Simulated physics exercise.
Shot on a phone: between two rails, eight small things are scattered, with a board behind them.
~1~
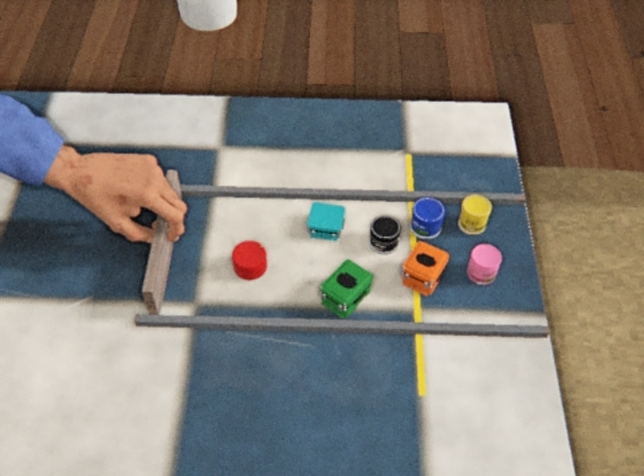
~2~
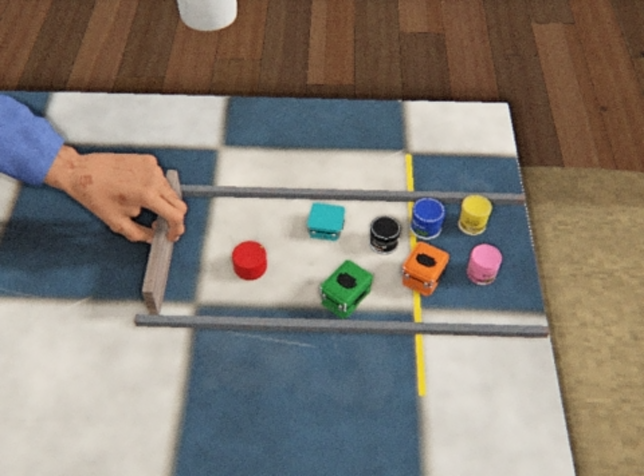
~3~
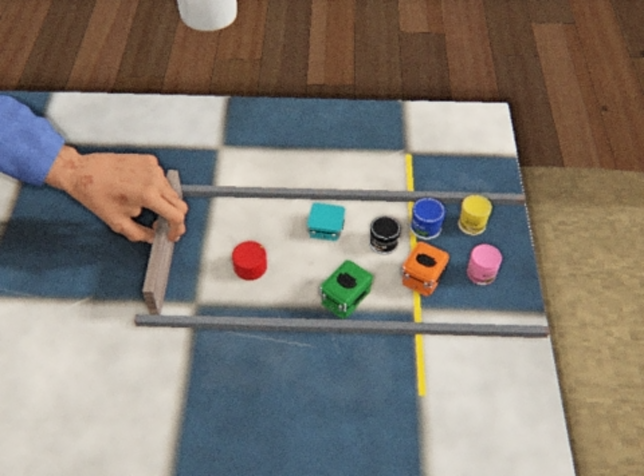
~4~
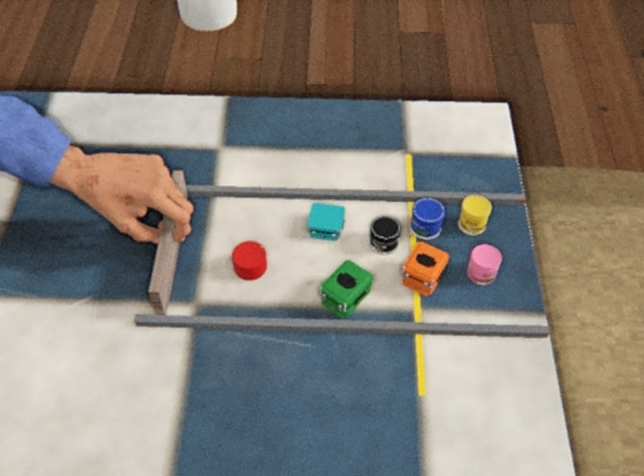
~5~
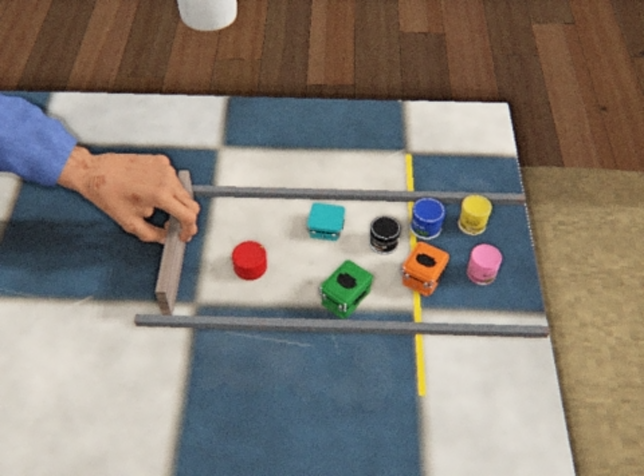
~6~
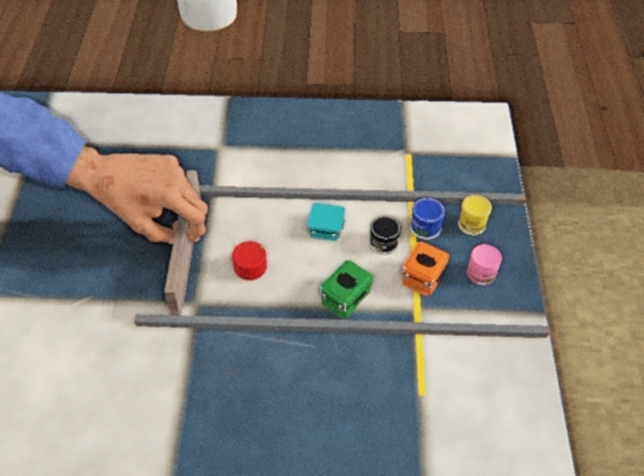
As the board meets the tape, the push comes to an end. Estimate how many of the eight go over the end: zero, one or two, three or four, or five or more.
Ha, every last one stays up there.
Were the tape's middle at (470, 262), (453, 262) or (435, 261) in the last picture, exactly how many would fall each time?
In order: 2, 1 and 0.
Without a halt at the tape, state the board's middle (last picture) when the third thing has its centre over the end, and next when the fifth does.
Earlier crossing: About (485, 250); later crossing: About (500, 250).
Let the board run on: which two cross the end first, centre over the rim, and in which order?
In order: The pink tub, the yellow tin.
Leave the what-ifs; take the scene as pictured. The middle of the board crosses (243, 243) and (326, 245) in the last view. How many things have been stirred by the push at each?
Tally: 1; 3.
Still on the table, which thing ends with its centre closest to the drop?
Answer: The pink tub.
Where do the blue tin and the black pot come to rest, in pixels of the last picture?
Blue tin at (463, 219), black pot at (453, 243).
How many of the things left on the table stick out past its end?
0 overhanging.
Soon after, none off yet; pink tub at rest near (484, 265); yellow tin at rest near (474, 216); blue tin at rest near (427, 219).
At rest, the number that fall off is zero.
